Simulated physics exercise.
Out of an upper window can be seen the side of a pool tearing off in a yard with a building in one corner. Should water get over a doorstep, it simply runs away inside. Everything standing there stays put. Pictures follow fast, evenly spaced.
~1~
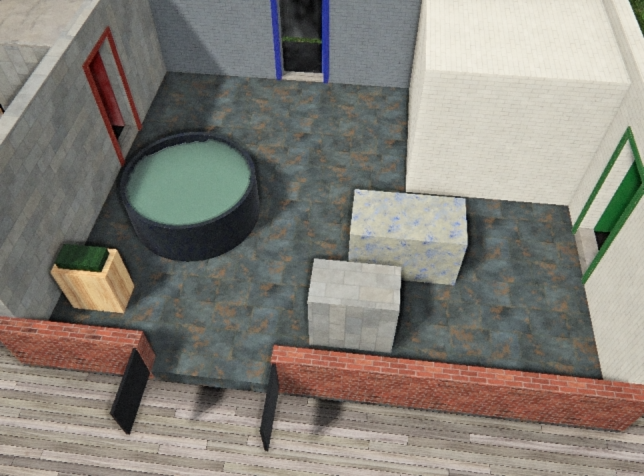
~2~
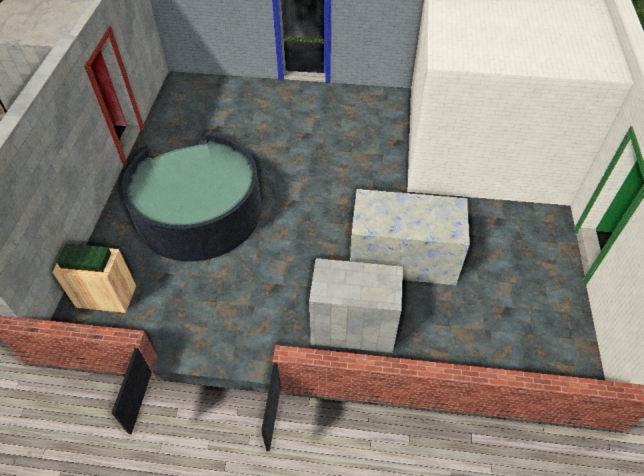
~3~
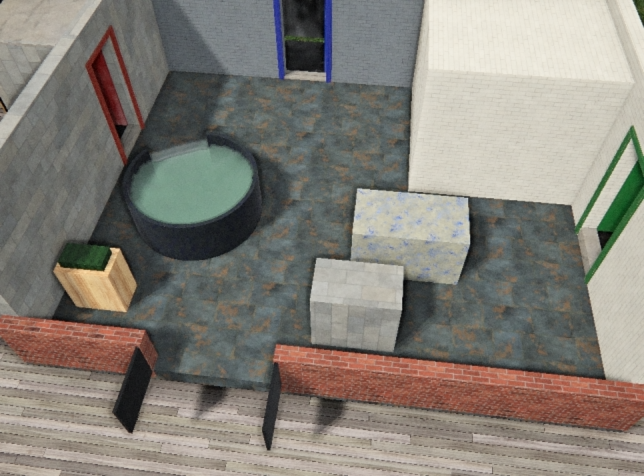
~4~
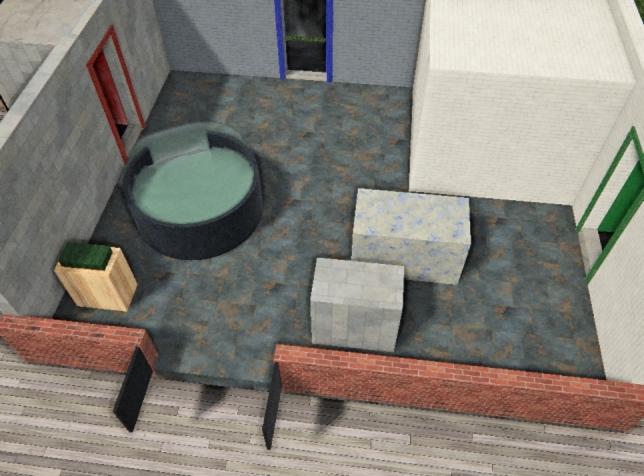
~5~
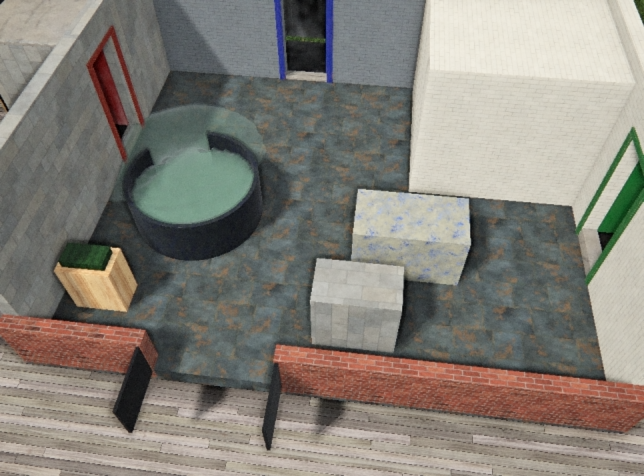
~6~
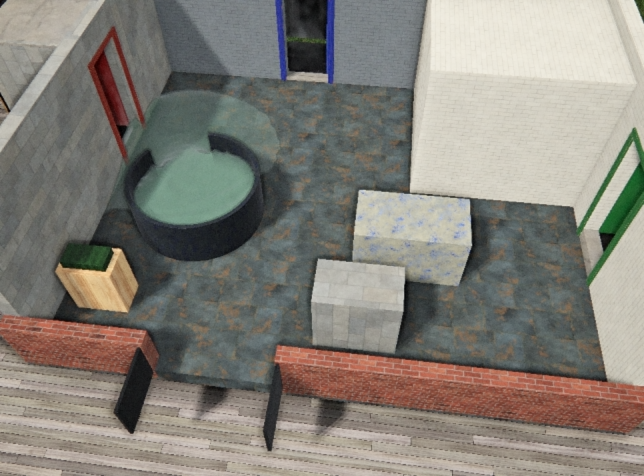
A walled yard with dark mottled paving is seen from high above, with a white block building in the back right corner. A round dark pool of green water stands at left near a red-framed doorway and a wooden planter, two pale blocks sit right of centre, and a blue-framed doorway is behind. The pool's far side opens and water spreads out across the paving behind it.
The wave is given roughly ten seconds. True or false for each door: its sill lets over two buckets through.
The blue door true; the red door true; the green door false.
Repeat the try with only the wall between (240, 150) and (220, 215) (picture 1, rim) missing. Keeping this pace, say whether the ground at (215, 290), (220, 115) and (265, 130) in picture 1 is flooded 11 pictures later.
Point one not reached; point two not reached; point three not reached.
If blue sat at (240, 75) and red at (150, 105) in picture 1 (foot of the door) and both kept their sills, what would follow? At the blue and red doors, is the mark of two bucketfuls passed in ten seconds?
Outcome - blue: Breaks the limit, red: Breaks the limit.
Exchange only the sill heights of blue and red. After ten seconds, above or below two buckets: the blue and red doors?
With the sills exchanged, the blue one falls below the cutoff while the red one beats the cutoff.
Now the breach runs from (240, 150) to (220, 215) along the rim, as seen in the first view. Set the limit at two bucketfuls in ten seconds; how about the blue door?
As for the blue door, it stays below the mark.
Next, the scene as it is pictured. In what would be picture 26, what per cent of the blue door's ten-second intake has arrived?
Roughly 45 percent.
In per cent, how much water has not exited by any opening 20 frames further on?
About 92 per cent.
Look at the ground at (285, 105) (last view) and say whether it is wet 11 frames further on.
Submerged.
A moment on, water covers 20 % of the floor; the blue door not reached, the red door over two buckets in, the green door not reached.
Next, water covers 25 % of the floor; the blue door under two buckets in, the red door far over two buckets in, the green door not reached.
Then, water covers 40 % of the floor; the blue door over two buckets in, the red door far over two buckets in, the green door not reached.
Later, water covers 60 % of the floor; the blue door over two buckets in, the red door far over two buckets in, the green door not reached.
In the end, water covers 85 % of the floor; the blue door over two buckets in, the red door far over two buckets in, the green door wet at the sill, nothing in.
